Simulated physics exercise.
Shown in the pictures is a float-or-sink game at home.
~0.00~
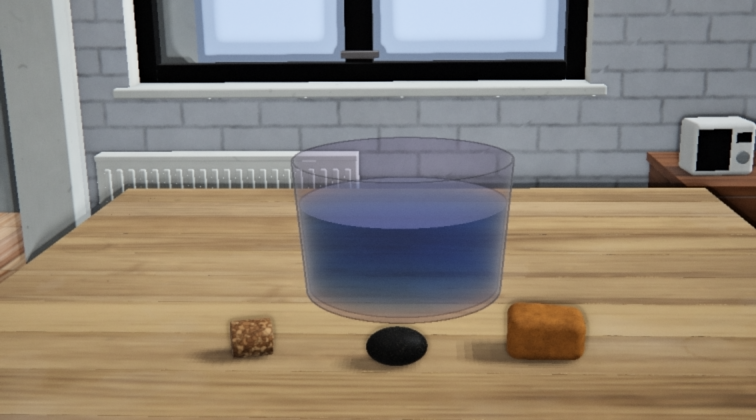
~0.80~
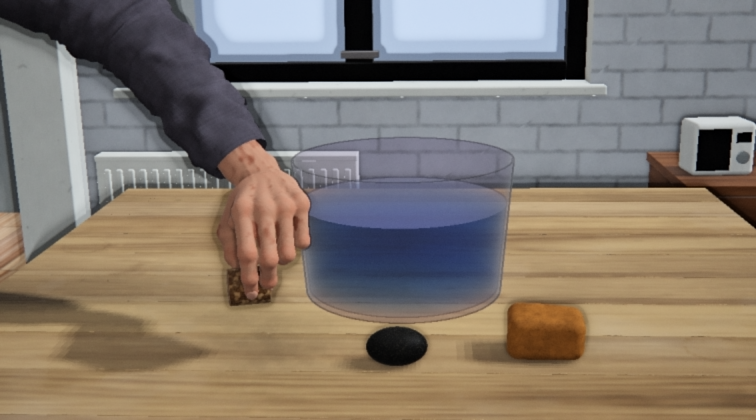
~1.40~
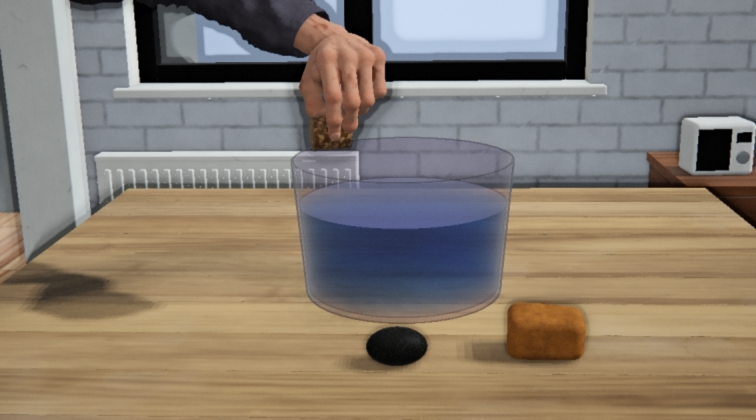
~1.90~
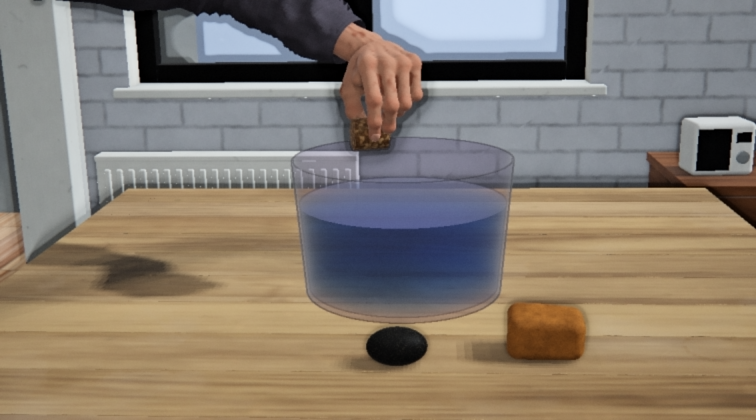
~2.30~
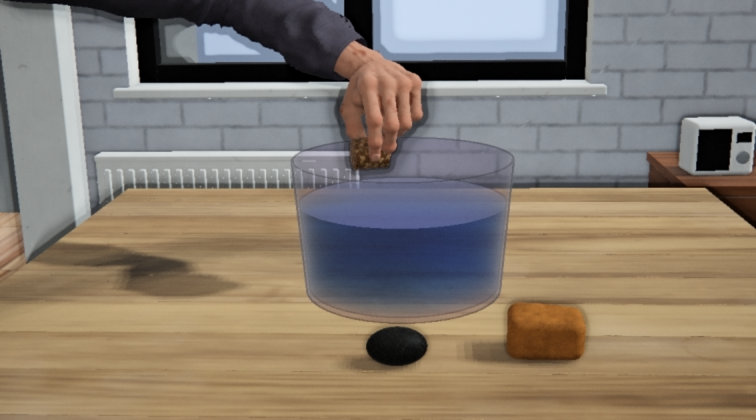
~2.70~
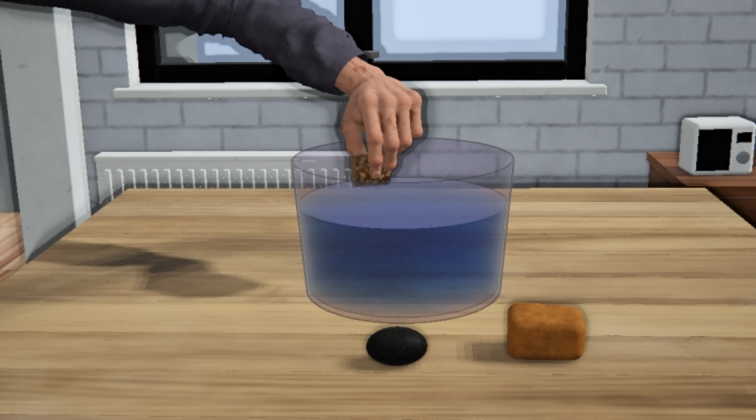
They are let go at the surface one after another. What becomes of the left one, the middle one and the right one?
Obs. - left is buoyant; middle heads down; right is buoyant.
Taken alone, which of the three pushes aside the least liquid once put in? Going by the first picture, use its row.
Answer: The body at the left end.
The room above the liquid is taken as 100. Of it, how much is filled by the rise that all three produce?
It works out near 4 per cent.
Around 4.0 s, the cork bobs at the top.
Around 8.0 s, the stone ends at the bottom.
Around 12.0 s, the bread roll bobs at the top; afloat, cork and bread roll.
